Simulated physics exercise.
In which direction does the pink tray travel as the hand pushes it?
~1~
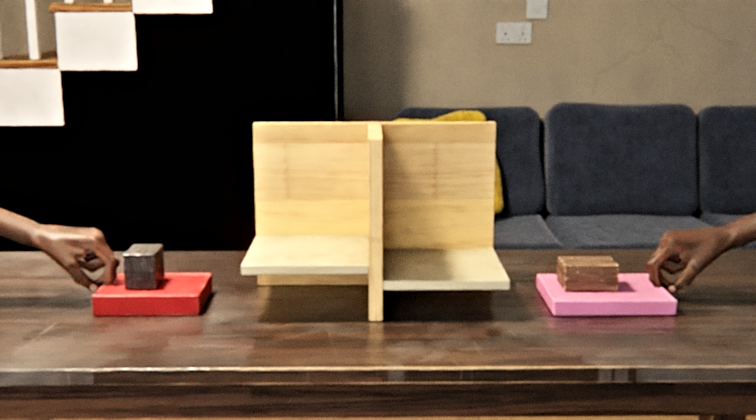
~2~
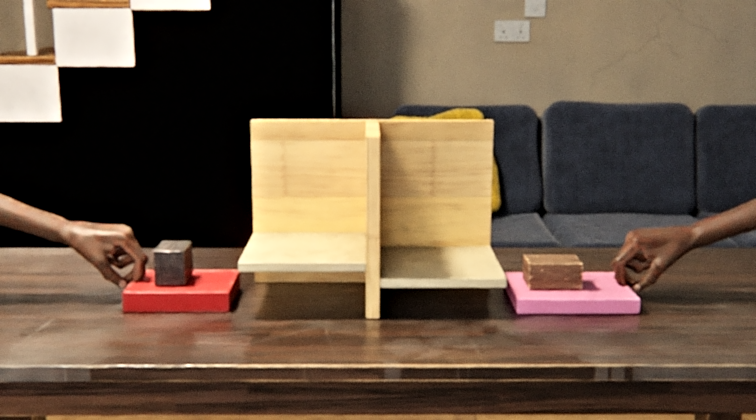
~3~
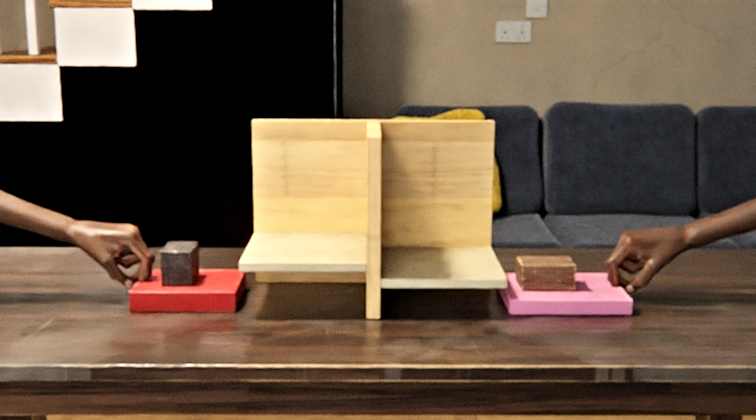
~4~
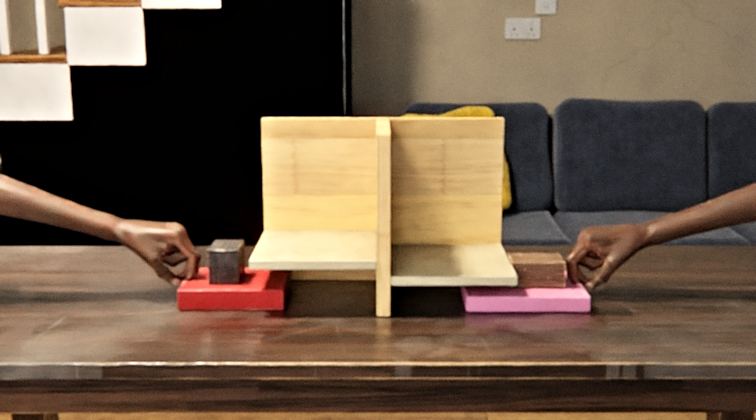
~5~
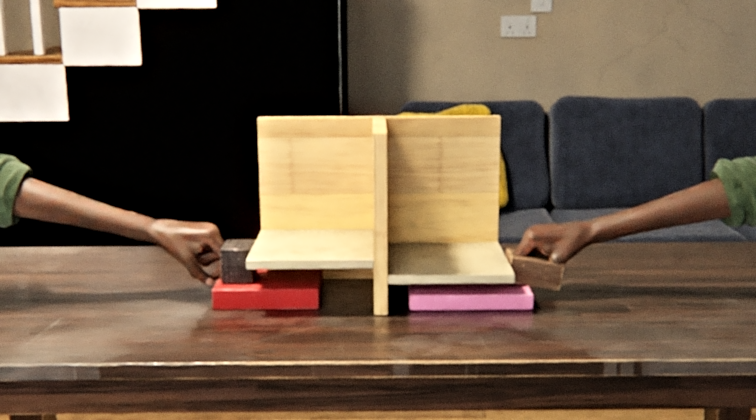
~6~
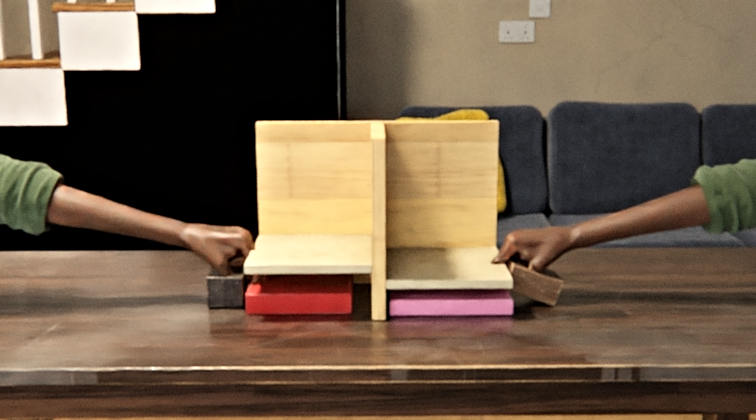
The pink tray travels to the left, sliding in under the shelf on its side of the rack.
At first, two hands hold the outer ends of a red tray carrying a black block and a pink tray carrying a brown block, on either side of a wooden rack with two shelves. The hands push the trays inward along the table, and both blocks ride toward the rack. The brown block meets the right shelf and is held back while the pink tray slides on beneath it. The black block then catches against the left shelf. Finally, both trays sit under the shelves, with the black block scraped off onto the table and the brown block tilted at the right edge.
